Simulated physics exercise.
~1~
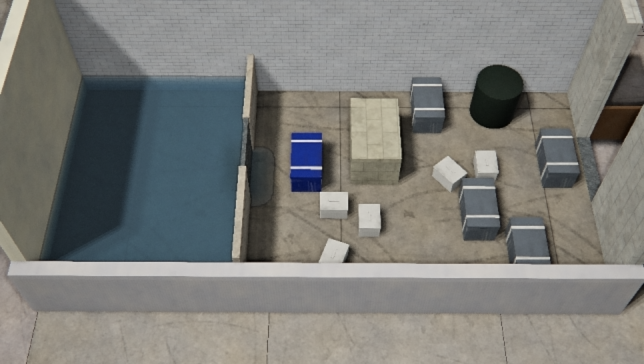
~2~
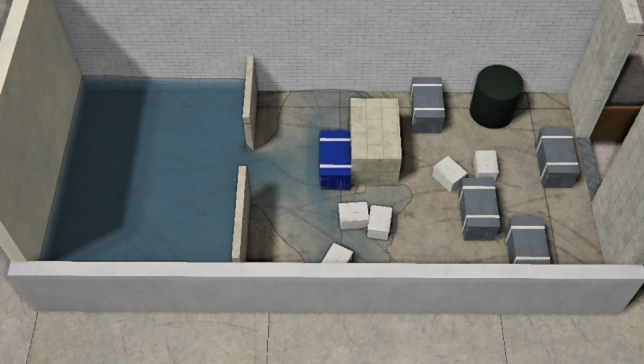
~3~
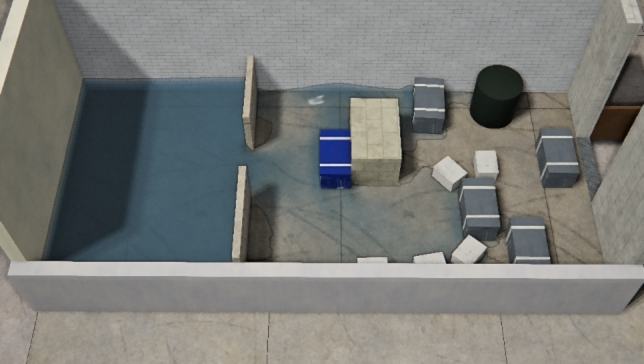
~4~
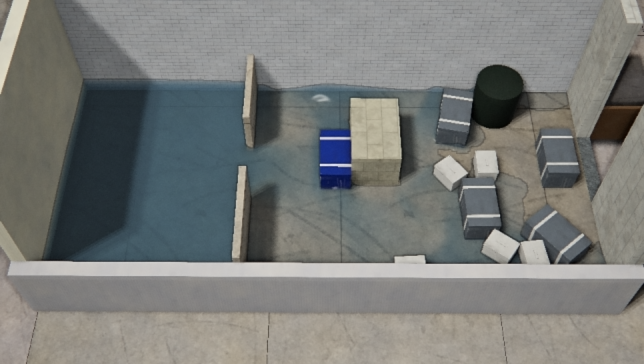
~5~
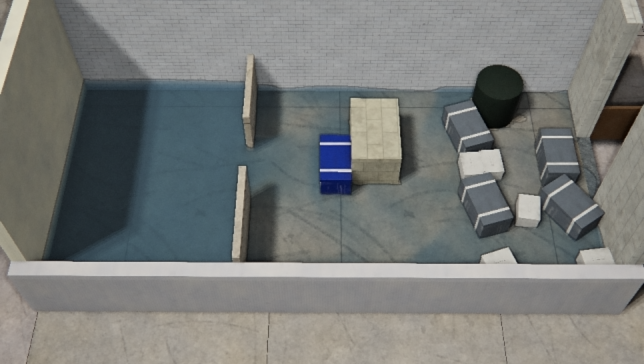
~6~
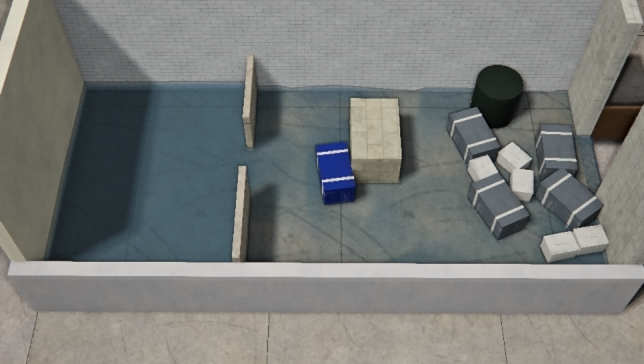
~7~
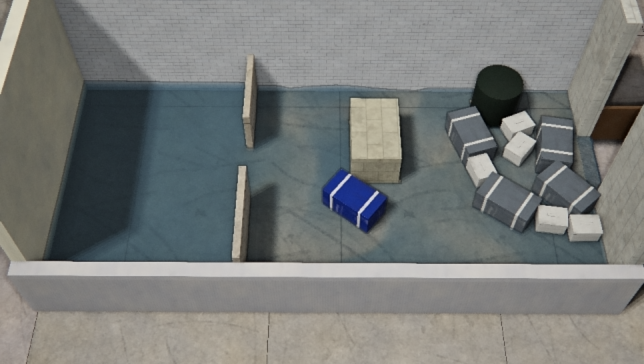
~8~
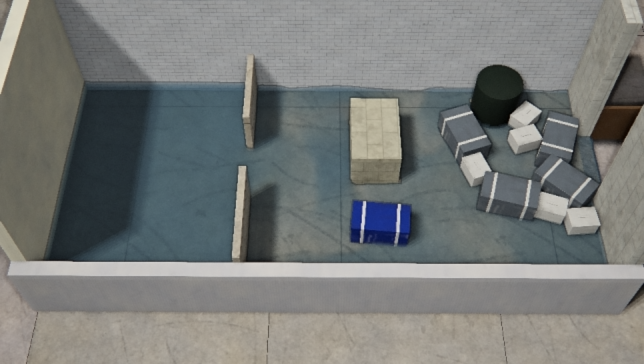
Water spreading from a walled pool through a doorway, pushing white boxes and grey trunks rightward, then swinging a blue trunk around a block.
